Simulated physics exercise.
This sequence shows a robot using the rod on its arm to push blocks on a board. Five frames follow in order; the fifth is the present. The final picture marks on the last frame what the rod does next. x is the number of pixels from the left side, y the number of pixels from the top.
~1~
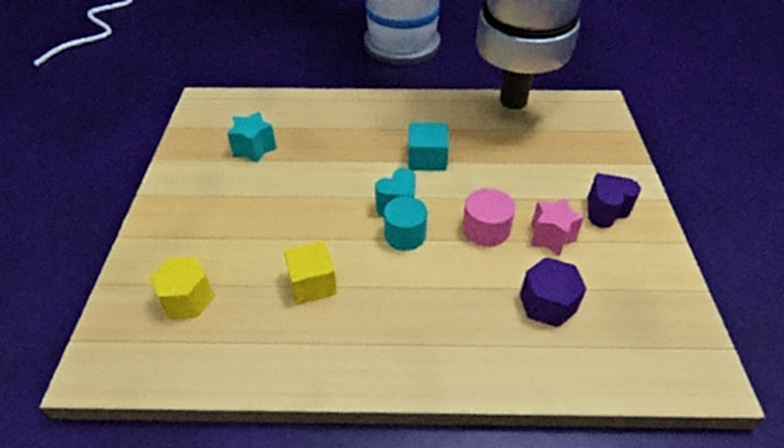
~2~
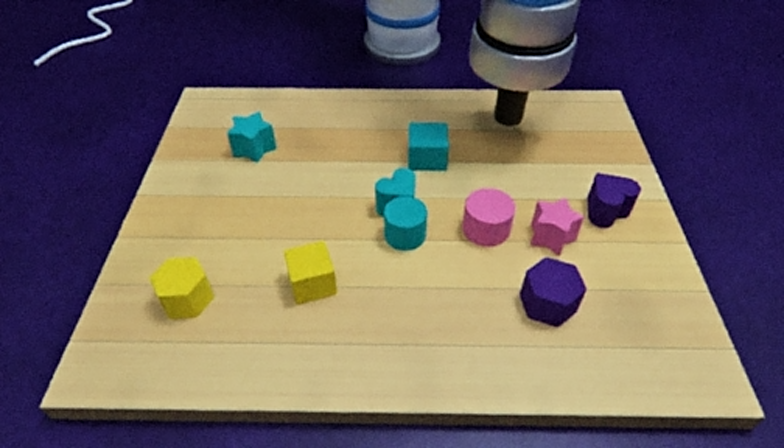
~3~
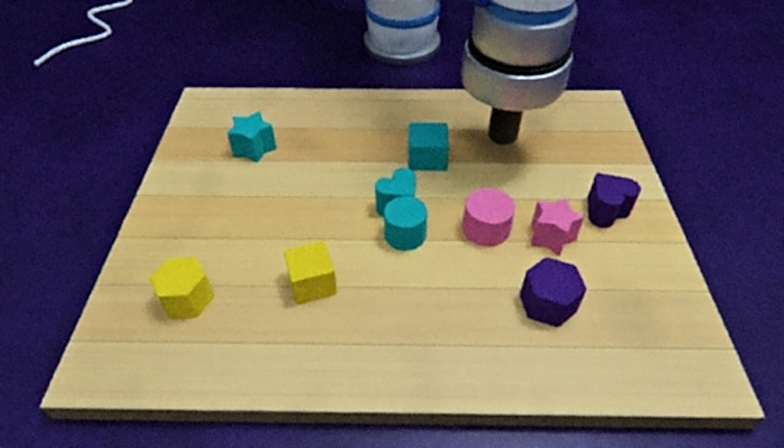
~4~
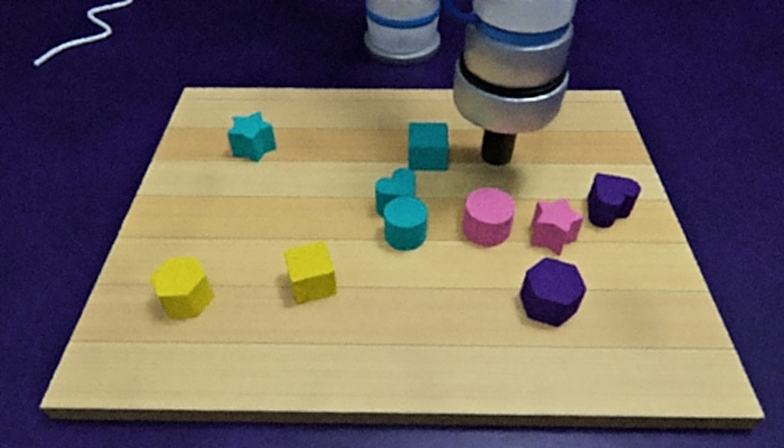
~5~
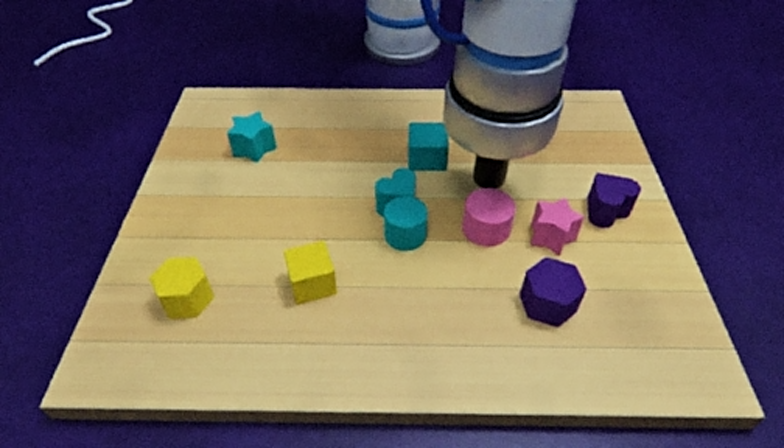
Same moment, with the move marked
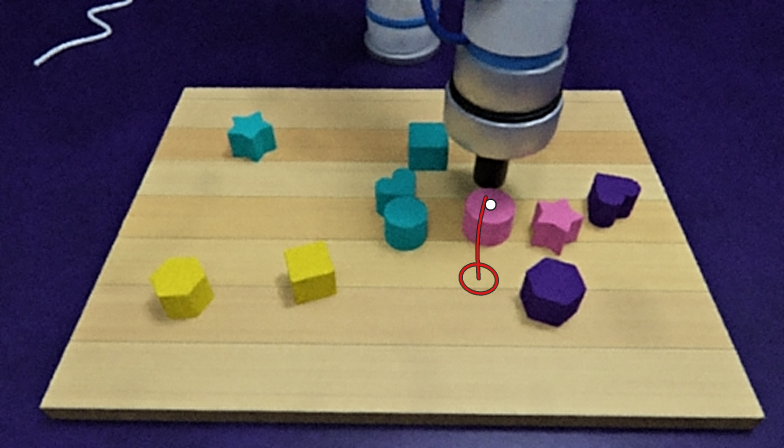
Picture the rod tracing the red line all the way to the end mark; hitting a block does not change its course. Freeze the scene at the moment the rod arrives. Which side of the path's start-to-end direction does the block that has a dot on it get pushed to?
Off to the left side.
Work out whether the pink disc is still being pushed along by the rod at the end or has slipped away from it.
The pink disc stays in front.
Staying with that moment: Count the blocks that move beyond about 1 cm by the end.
Only one of them.
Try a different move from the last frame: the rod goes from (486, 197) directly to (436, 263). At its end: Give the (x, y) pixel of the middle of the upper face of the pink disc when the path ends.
My best guess is (486, 247).
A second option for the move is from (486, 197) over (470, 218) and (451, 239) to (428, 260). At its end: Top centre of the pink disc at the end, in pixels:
The point I'd pick in the picture is (485, 242).
The drawn path runs from (486, 197) through (478, 235) to (479, 279); the dot is on the pink disc.
The first path, step by step. One third of the way, rod at (483, 205); pink disc at (490, 230).
Two thirds of the way, rod at (481, 232); pink disc at (495, 260).
At the end, rod at (482, 262); pink disc at (504, 291); purple hexagon not moved.
